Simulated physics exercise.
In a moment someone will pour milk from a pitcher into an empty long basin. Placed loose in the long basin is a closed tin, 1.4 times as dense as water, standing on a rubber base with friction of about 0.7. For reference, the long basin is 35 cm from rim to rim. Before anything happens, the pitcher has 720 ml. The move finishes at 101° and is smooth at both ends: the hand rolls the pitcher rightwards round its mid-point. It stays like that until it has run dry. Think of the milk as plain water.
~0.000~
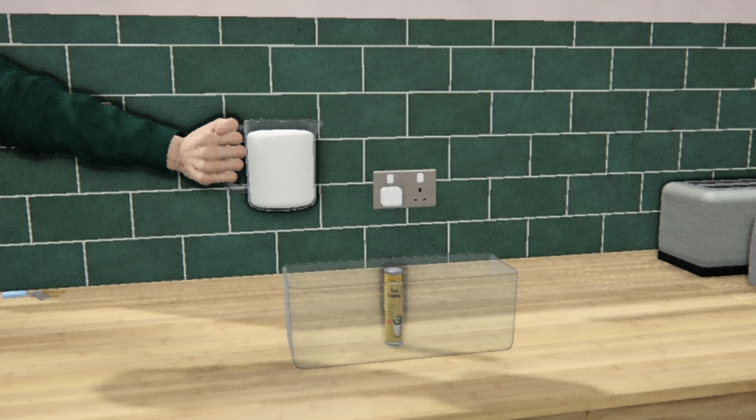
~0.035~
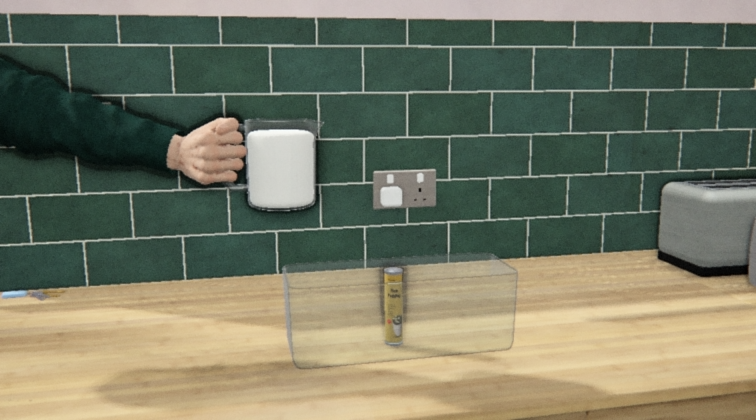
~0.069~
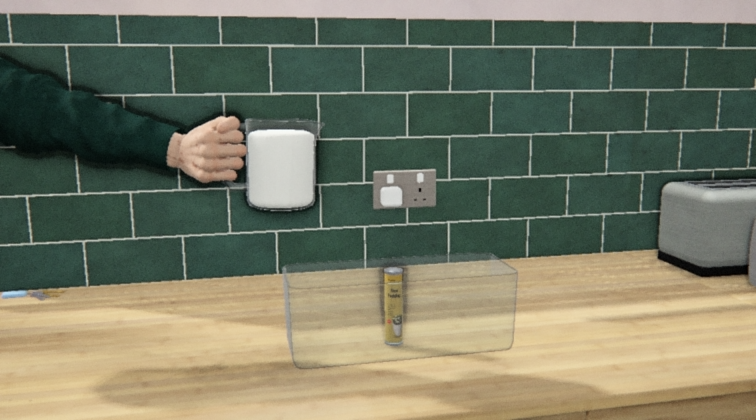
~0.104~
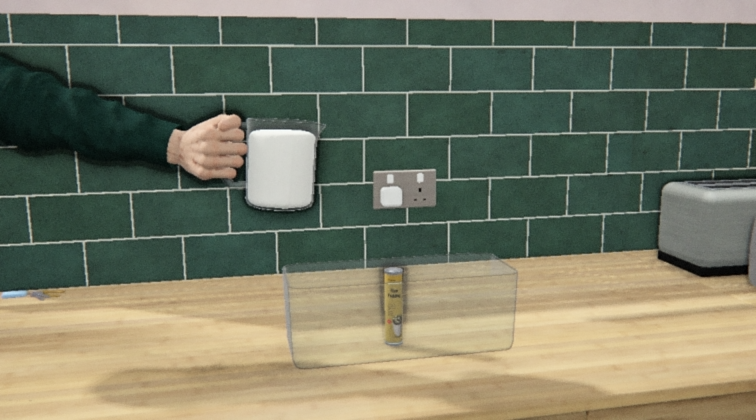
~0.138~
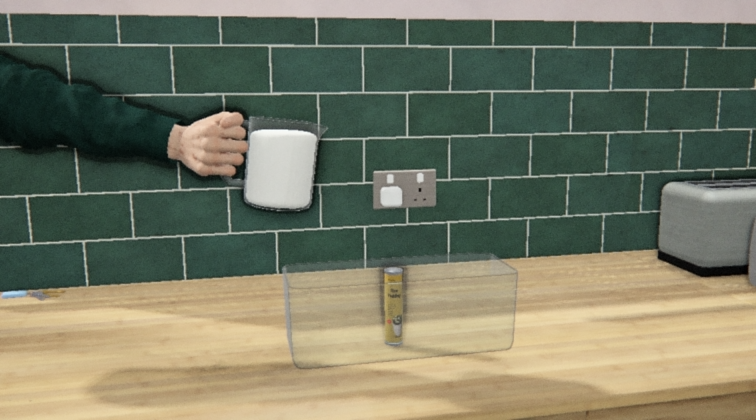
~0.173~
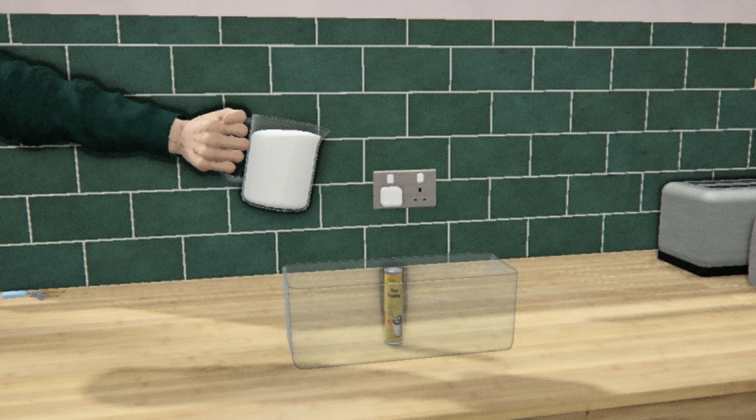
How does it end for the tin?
Looks like it will overturn.
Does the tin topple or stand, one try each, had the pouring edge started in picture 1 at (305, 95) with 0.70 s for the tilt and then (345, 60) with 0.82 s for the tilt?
The tin overturns the first time and stays vertical the second time.
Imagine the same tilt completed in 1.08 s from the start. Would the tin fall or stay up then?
Outcome - the tin comes down.
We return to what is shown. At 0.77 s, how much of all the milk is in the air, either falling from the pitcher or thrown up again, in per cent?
Airborne fraction: Approx. 28 %.
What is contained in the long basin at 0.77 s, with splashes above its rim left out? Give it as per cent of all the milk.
About 38 %.
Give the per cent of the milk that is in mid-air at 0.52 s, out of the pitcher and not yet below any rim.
It comes to roughly 16 per cent.
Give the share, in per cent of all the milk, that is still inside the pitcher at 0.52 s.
Some 82 per cent.
Then, 0.52 s in, the tilt is 71° and 82 per cent is still to pour; the tin stands where it began.
Then, 0.77 s in, the tilt is 100° and 34 per cent is still to pour; the tin leans 6°.
Then, 1.03 s in, the tilt is 101° and 7 per cent is still to pour; the tin lies on its side.
Then, 1.32 s in, the tilt is 101° and 1 per cent is still to pour; the tin lies on its side.
Finally, the tin lies on its side.
